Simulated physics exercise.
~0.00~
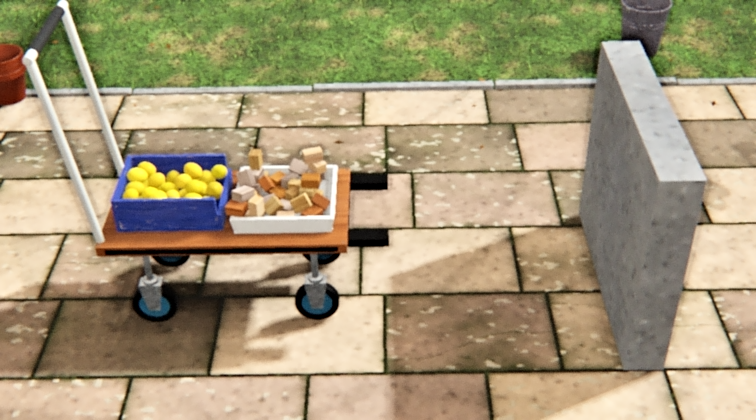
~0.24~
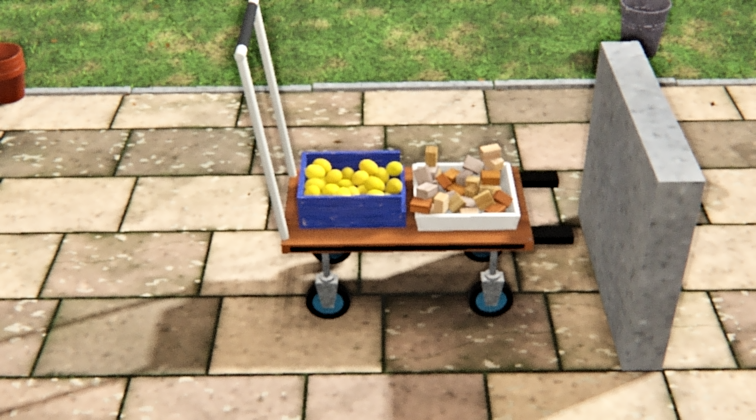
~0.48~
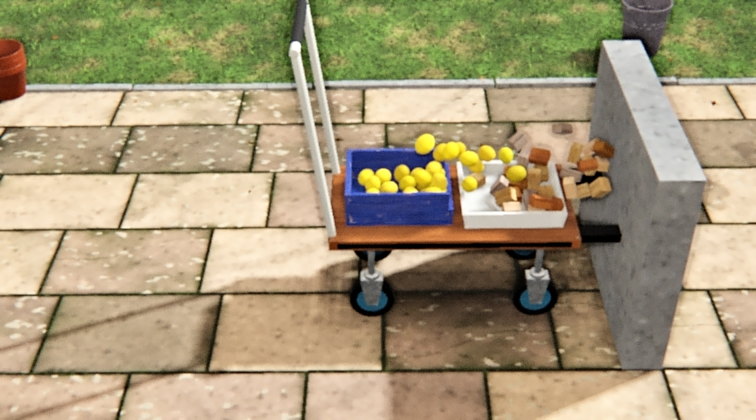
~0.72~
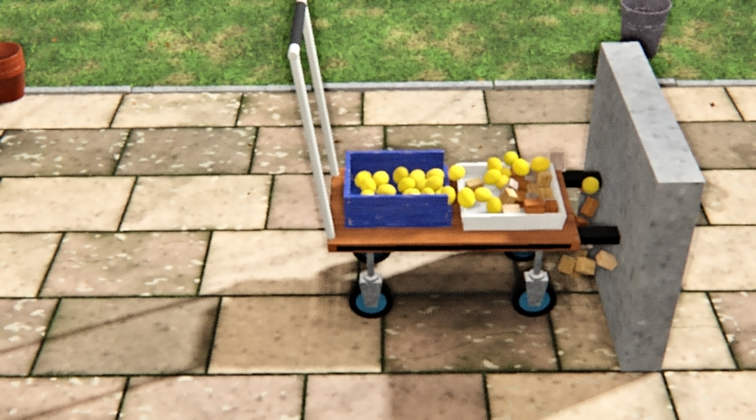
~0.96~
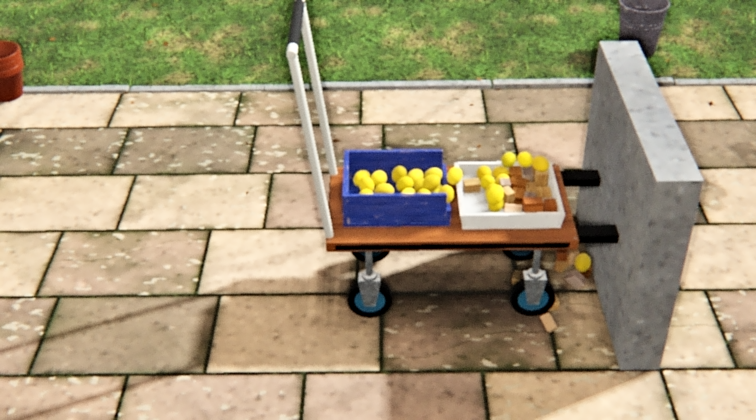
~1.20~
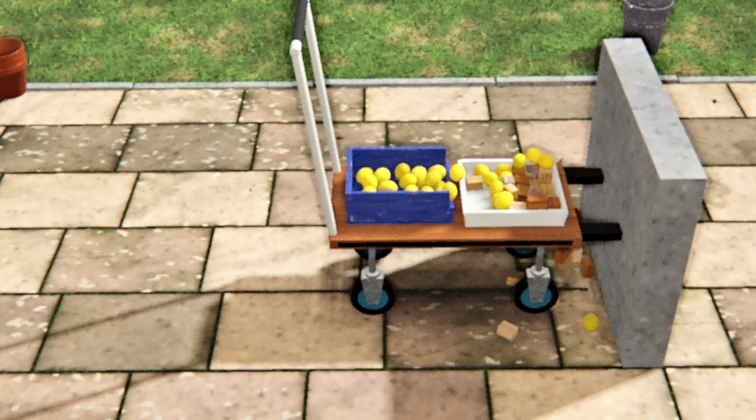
A goods trolley with a white handle rolls right across a paved patio beside grass, seen from above and to the side by a slightly swaying camera. On its orange-brown deck sit a blue container of lemons at left and a white container of wooden blocks at right. Its two black buffers meet a grey wall and the trolley stops. Blocks fly forward against the wall while lemons spill over the blue container's right side into the white one. Some blocks and a lemon drop to the paving, and the trolley stays at the wall, both containers still partly filled.
